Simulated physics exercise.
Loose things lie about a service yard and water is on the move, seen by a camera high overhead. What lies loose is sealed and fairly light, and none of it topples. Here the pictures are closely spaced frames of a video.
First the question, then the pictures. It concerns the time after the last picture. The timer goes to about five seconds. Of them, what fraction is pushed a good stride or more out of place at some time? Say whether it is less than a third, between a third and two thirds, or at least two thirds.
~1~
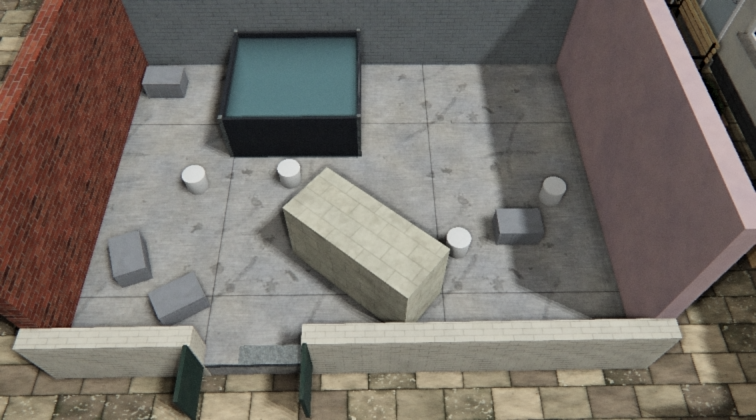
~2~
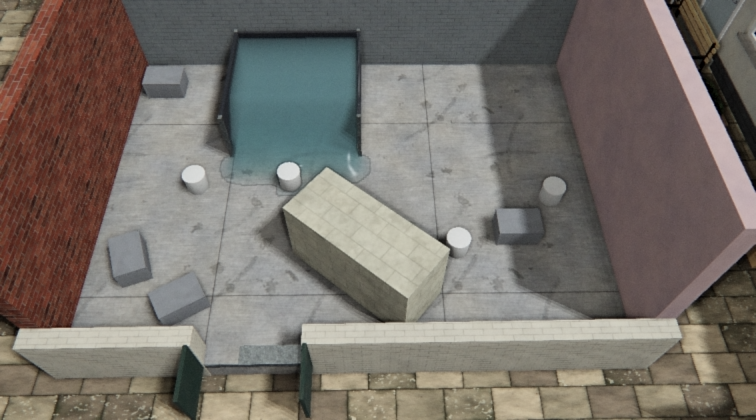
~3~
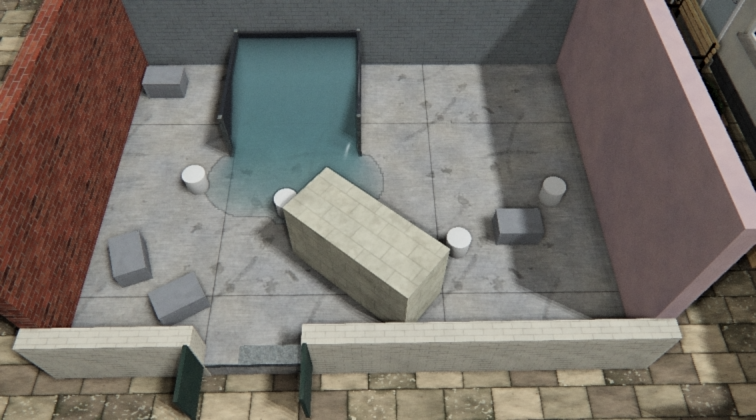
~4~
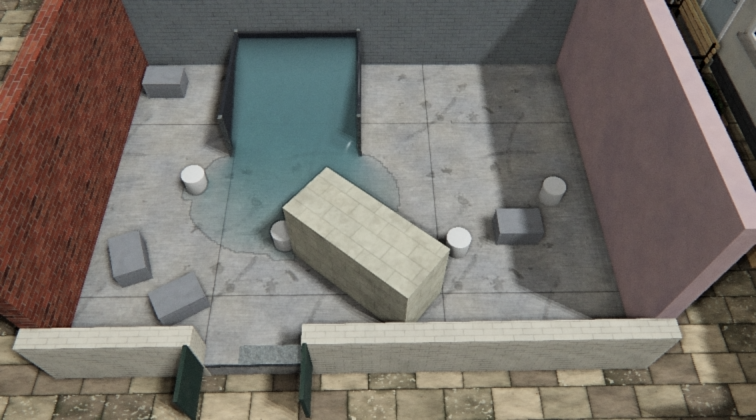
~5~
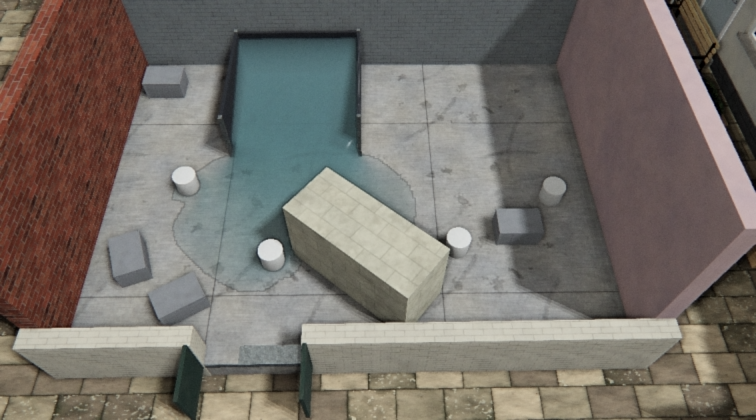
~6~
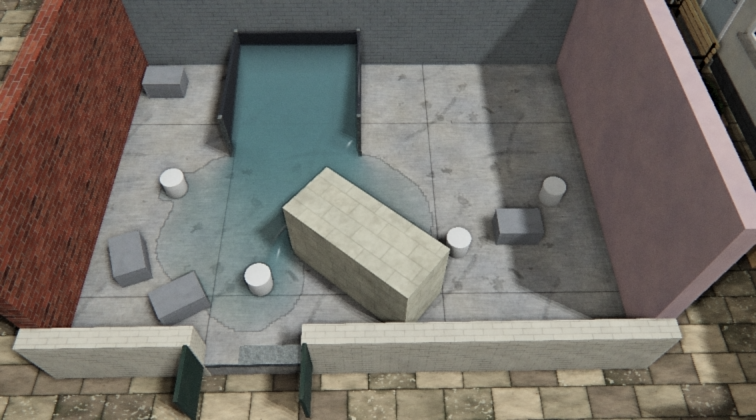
Counting the far movers, it's high - two thirds or more.
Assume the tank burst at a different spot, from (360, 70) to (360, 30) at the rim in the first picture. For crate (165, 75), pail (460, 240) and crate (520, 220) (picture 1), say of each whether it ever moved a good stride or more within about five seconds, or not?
In that order: Never so far, swept aside, moved that far.
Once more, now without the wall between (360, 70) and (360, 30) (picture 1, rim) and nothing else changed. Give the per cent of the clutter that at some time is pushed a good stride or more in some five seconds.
Roughly 40 per cent.
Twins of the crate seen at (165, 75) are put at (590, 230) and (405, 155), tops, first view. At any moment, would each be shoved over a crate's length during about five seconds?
First: Covers that distance; second: Stays short of it.
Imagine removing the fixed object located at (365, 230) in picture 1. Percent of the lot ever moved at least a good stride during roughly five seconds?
I'd say somewhere around 90 per cent.
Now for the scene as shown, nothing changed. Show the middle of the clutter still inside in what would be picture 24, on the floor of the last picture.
(339, 178).
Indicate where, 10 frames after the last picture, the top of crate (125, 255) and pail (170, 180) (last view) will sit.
Estimated positions: (93, 258) and (131, 184), approximately.
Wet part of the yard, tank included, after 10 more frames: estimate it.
Roughly 55 per cent.
A moment on, 2 of 8 are well off their spots; 0 afloat.
Next, 4 of 8 are well off their spots; 2 afloat.
Later, 7 of 8 are well off their spots; 5 afloat.
In the end, 8 of 8 are well off their spots, and 8 have been at some point; 7 afloat.
